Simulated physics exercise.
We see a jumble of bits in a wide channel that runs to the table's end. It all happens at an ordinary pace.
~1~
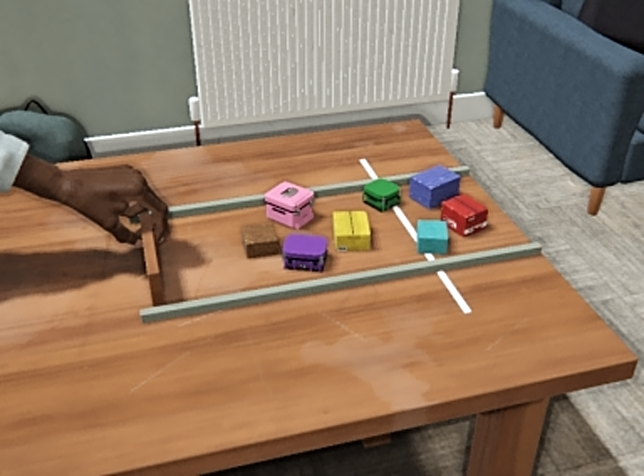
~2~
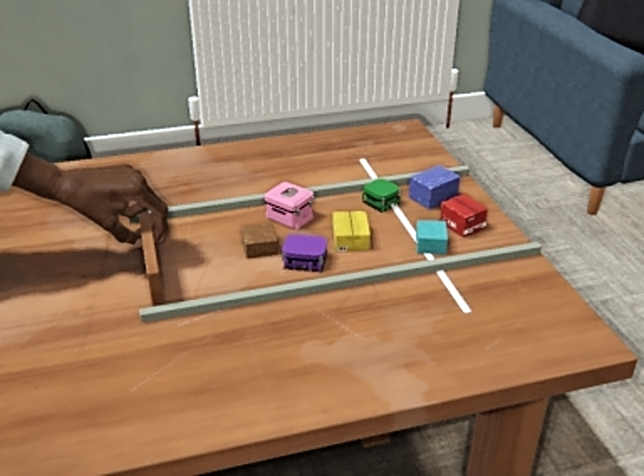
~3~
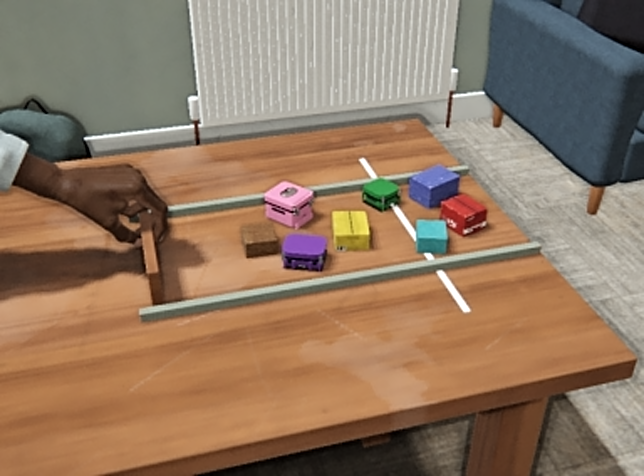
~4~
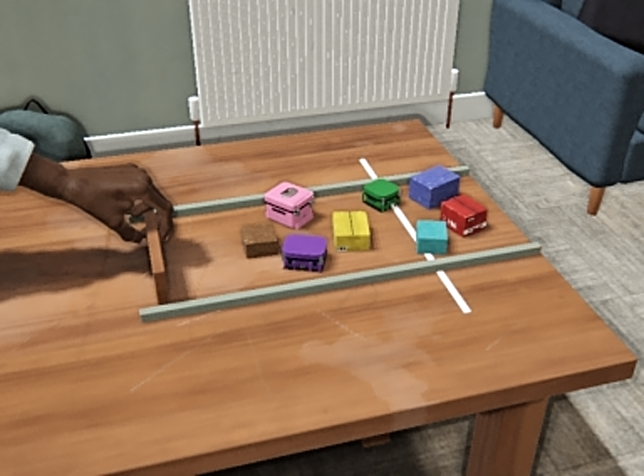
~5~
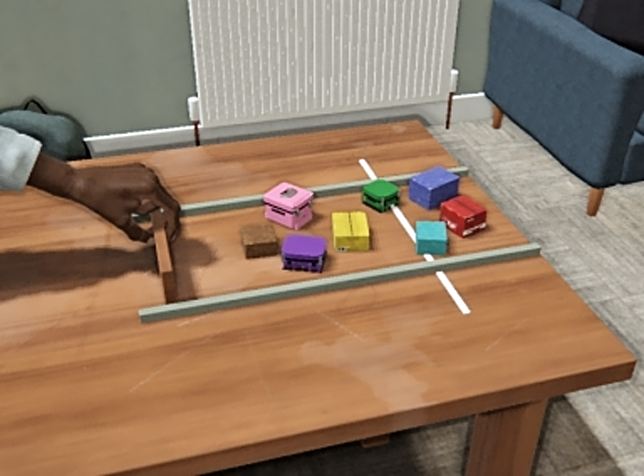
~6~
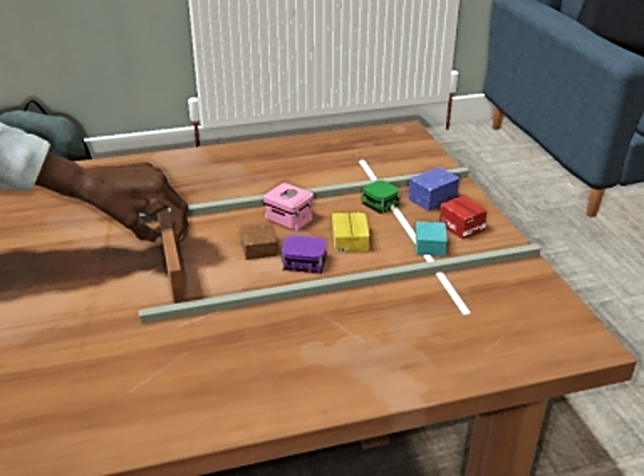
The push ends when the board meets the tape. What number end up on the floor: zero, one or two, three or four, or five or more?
Here the number that fall off is zero.
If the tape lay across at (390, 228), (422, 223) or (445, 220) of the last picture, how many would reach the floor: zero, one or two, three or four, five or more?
In that order: No fall at all; no fall at all; just one or two.
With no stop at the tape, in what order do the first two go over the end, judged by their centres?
Earliest first: The blue block, the red box.
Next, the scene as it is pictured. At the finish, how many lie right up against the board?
The number is 3.
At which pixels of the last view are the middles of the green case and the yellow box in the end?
First (434, 191), then (452, 215).
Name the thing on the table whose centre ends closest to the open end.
Foremost is the blue block.
A little later, none off yet; red box at rest near (463, 217); blue block at rest near (434, 189); turquoise block at rest near (431, 239).
When it is over, the number that fall off is zero.
